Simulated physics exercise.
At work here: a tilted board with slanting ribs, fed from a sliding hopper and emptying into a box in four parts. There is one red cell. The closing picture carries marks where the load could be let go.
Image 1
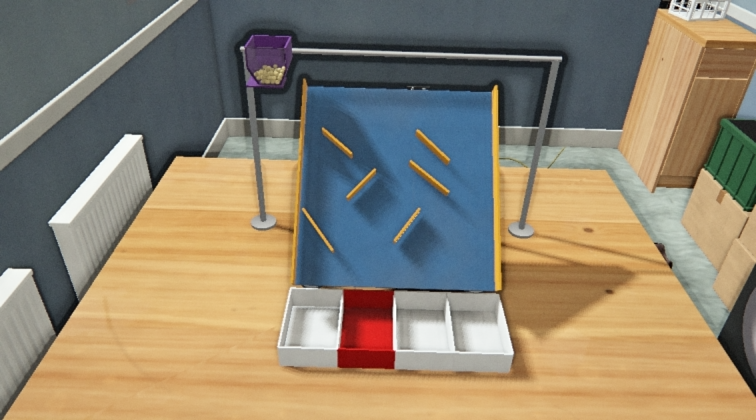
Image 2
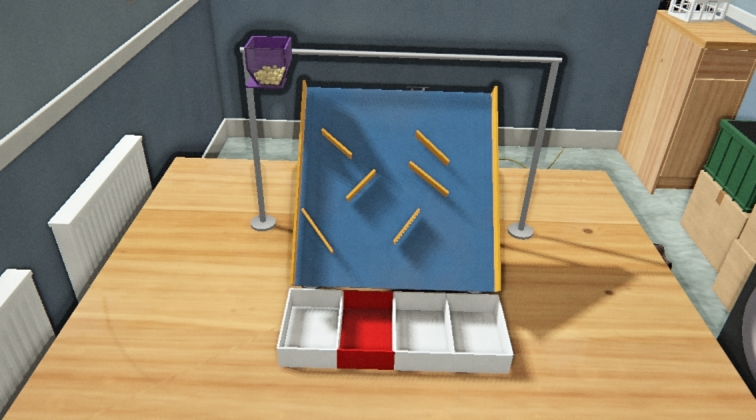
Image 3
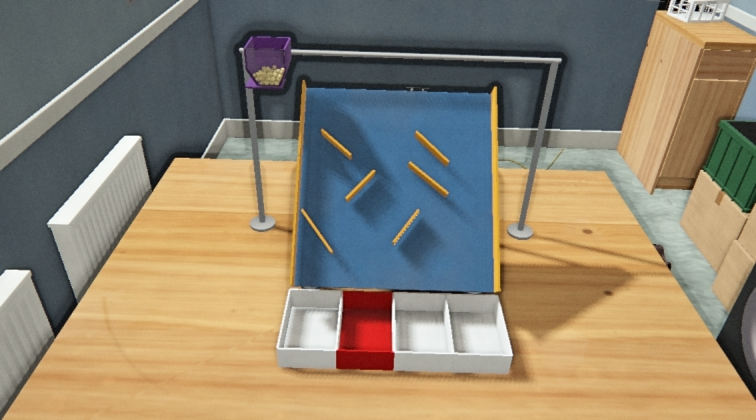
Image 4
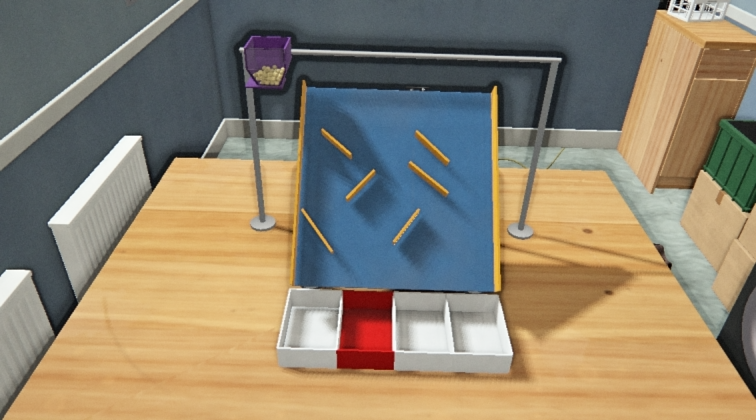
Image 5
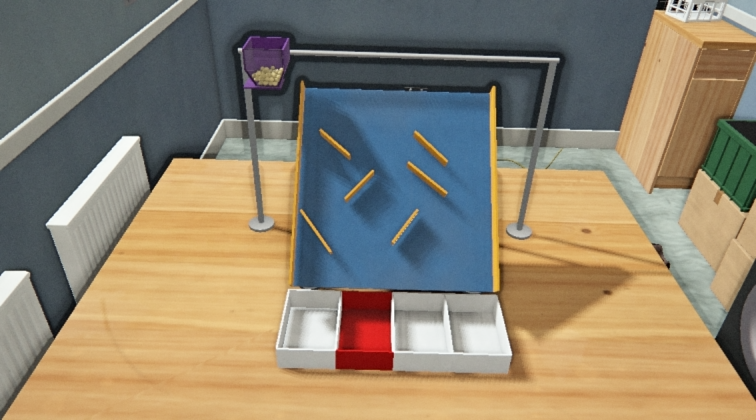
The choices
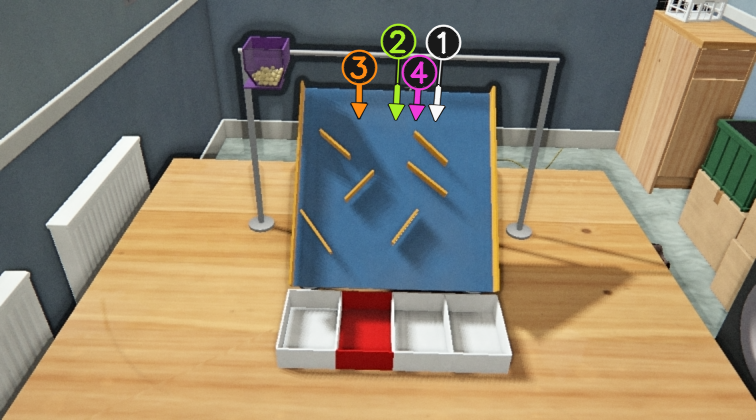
The purple hopper of pale beans stayed still at the left end of its rail, and nothing else moved on the tilted blue board with slanting ribs or the box with one red cell.
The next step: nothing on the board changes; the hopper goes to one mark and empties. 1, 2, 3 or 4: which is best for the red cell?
Mark 3.
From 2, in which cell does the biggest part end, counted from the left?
It is the second one.
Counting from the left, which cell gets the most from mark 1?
The fourth from the left.
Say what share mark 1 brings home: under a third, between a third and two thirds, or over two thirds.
It is under a third.
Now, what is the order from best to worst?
3, 2, 4, 1.
On the marked copy, mark 1 meets the board at (435, 115); mark 2 meets the board at (396, 114); mark 3 meets the board at (359, 112); mark 4 meets the board at (416, 114).
If 1 is chosen, none in the red cell, all in other cells.
If 2 is chosen, most in the red cell, about a quarter in other cells, a stray few outside the box.
If 3 is chosen, all in the red cell.
If 4 is chosen, about a third in the red cell, about two thirds in other cells.
